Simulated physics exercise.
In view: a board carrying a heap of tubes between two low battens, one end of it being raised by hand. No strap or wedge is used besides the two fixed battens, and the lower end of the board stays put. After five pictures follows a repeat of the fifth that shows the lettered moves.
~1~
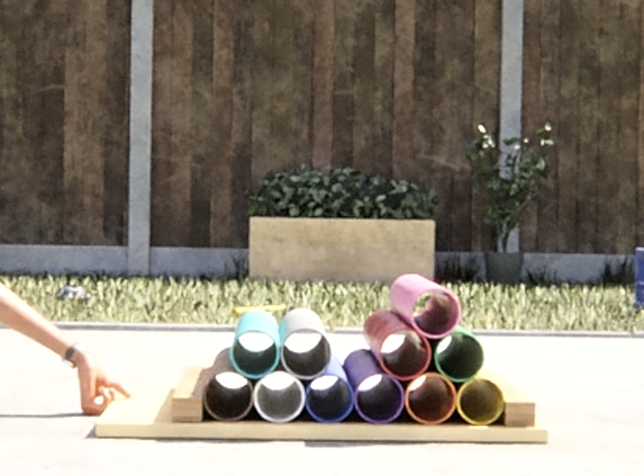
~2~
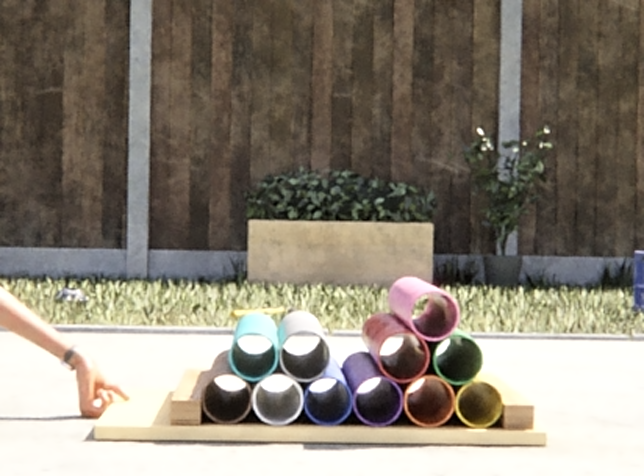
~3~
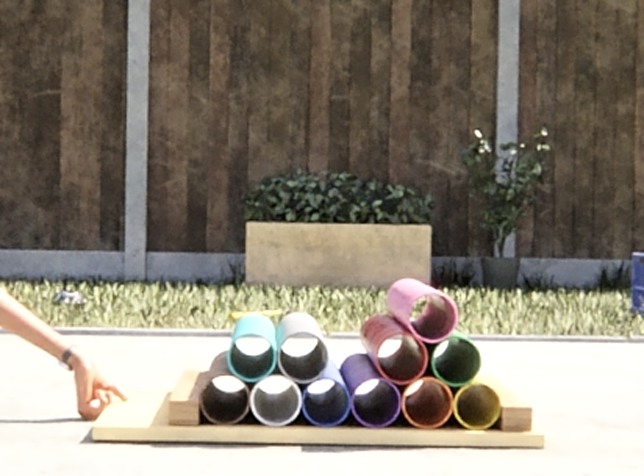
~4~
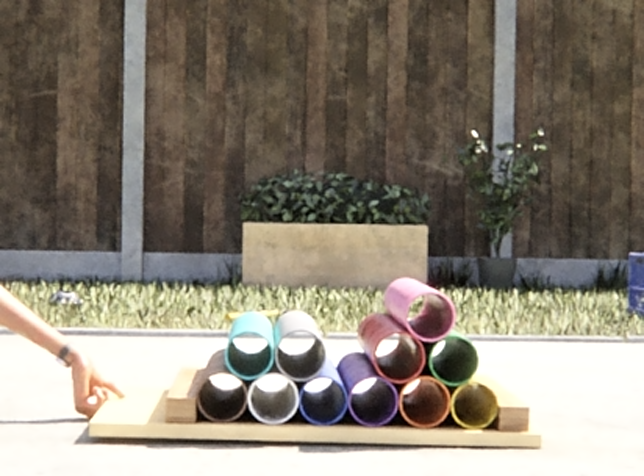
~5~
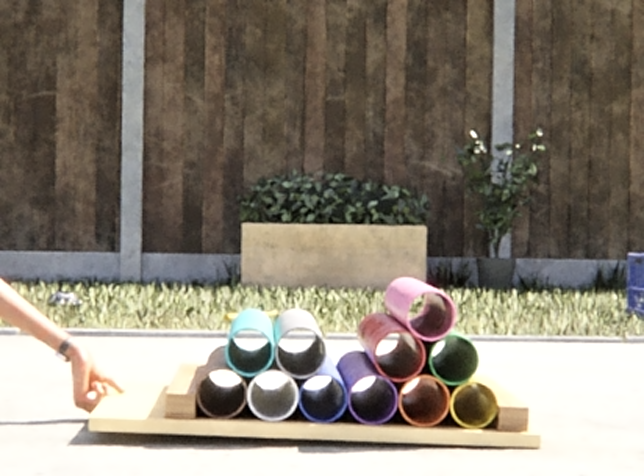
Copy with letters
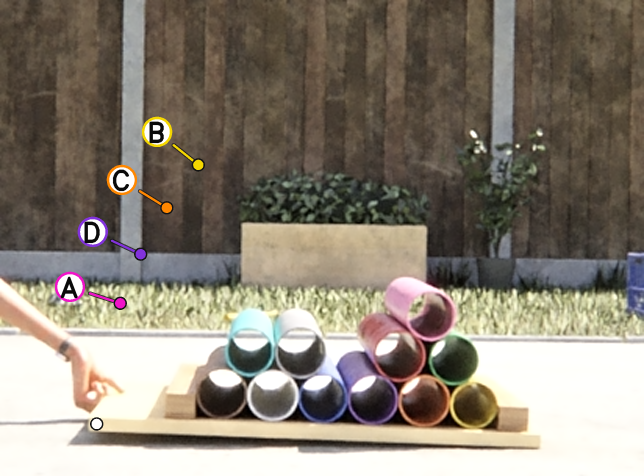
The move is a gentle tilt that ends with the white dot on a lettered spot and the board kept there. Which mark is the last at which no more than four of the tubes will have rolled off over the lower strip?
D is the limit.
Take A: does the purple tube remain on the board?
The purple tube: Yes.
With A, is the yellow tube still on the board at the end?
The yellow tube: Yes.
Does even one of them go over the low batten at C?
Yes, at C.
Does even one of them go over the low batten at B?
Yes.
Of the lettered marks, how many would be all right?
Two of the four.
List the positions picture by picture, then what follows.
Yellow tube (481, 401); grey tube (306, 353); red tube (405, 354), in the first frame.
Red tube (404, 357); turquoise tube (254, 356), in the second frame.
Board (315, 404); brown tube (225, 400); turquoise tube (252, 357); blue tube (326, 402), in the third frame.
Board (312, 402); brown tube (222, 397); white tube (273, 399), in the fourth frame.
Board (312, 400); brown tube (222, 393); white tube (273, 396), in the fifth frame.
On the marked copy, A at (121, 303); B at (198, 165); C at (167, 208); D at (141, 254); the white dot at (97, 424).
With D. Early on, board at 15°.
Further on, board at 24°.
At the end, board at 24°, none over the low batten.
As for the rest, A none over the low batten; B five over the low batten; C five over the low batten.
